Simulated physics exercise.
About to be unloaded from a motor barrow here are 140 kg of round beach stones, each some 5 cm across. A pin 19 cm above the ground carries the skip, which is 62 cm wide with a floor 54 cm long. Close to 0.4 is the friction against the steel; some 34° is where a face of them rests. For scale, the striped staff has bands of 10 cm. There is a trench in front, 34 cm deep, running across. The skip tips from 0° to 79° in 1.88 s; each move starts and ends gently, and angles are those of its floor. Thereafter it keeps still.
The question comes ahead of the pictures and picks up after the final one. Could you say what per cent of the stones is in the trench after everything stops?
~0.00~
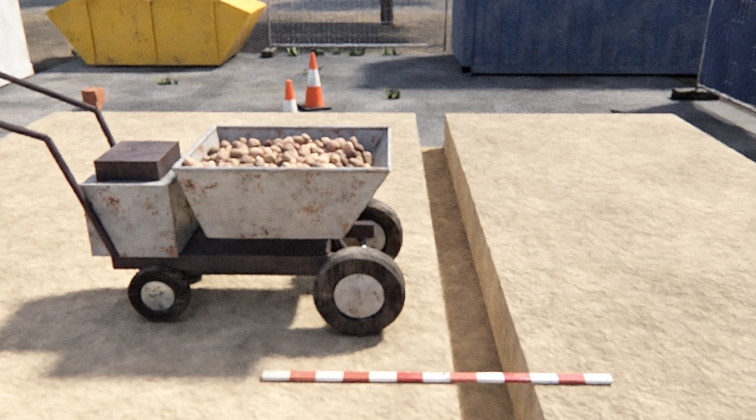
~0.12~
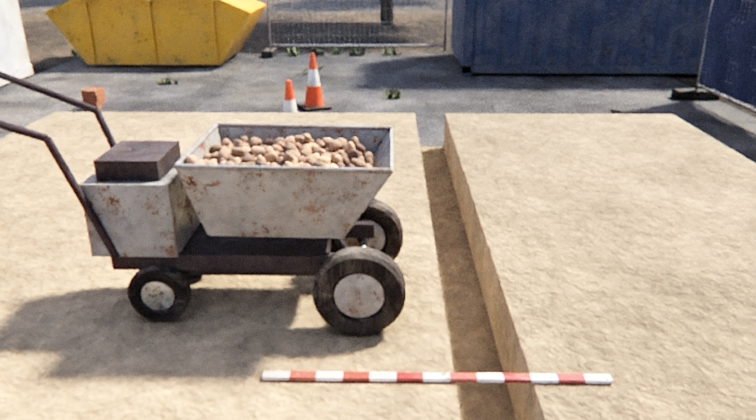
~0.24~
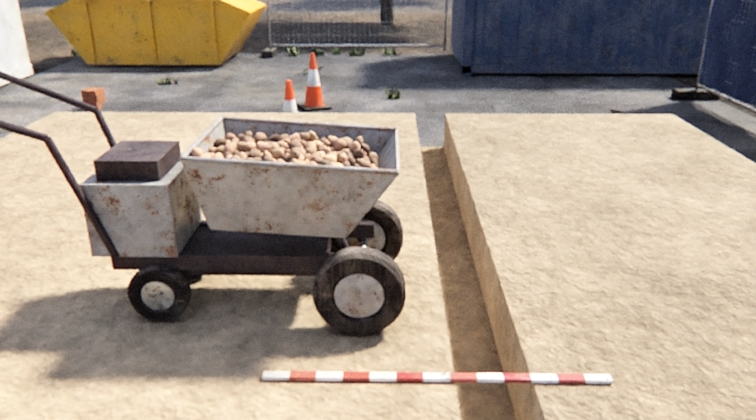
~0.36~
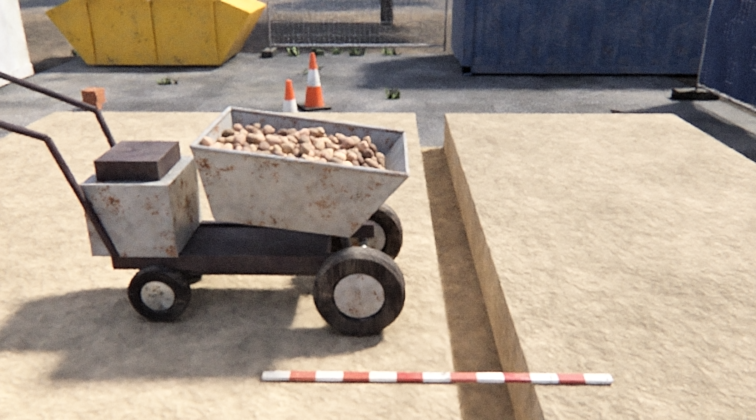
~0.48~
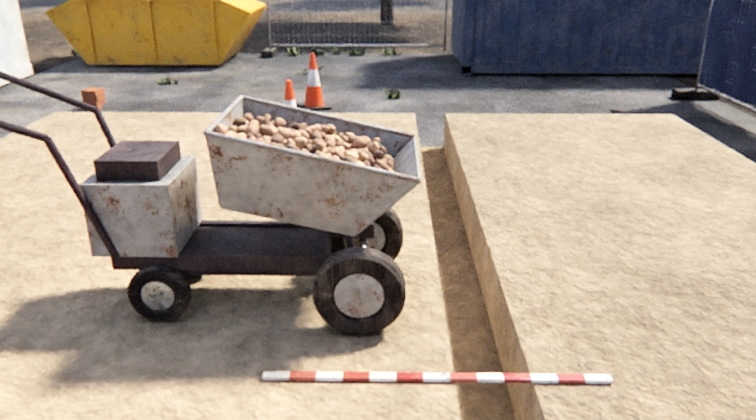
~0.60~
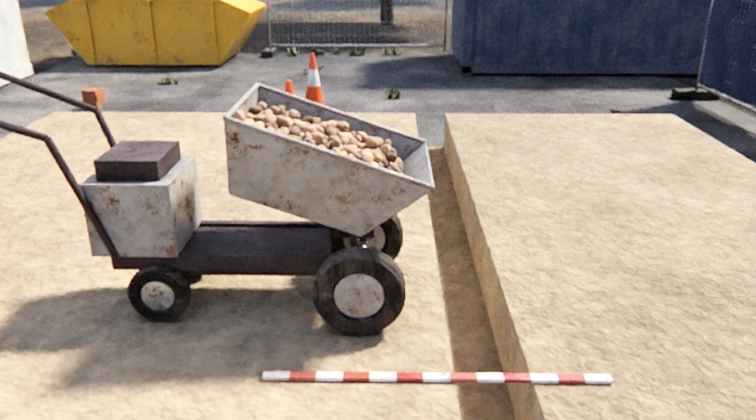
I would put it at 37 per cent.
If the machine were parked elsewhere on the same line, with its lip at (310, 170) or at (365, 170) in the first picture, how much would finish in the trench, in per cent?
The first gives about 95 percent and the second about 60 percent.
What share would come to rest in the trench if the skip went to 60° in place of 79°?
It would be near 35 per cent.
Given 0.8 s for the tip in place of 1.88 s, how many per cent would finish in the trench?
About 25 percent, I'd say.
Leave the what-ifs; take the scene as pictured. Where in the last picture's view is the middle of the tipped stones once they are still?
Around (537, 296).
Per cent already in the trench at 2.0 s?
By then, around 15 percent.
After 1.4 s the floor is at 67°; 95 % in the skip, 3 % in the trench, 2 % past the trench; the foremost stones are at (535, 284).
After 2.0 s the floor is at 79°; 30 % in the skip, 13 % in the trench, 56 % past the trench; the foremost stones are at (707, 309).
After 2.3 s the floor is at 79°; 10 % in the skip, 23 % in the trench, 67 % past the trench; the foremost stones are past the picture's edge.
After 4.3 s the floor is at 79°; 0 % in the skip, 37 % in the trench, 63 % past the trench; the foremost stones are past the picture's edge.
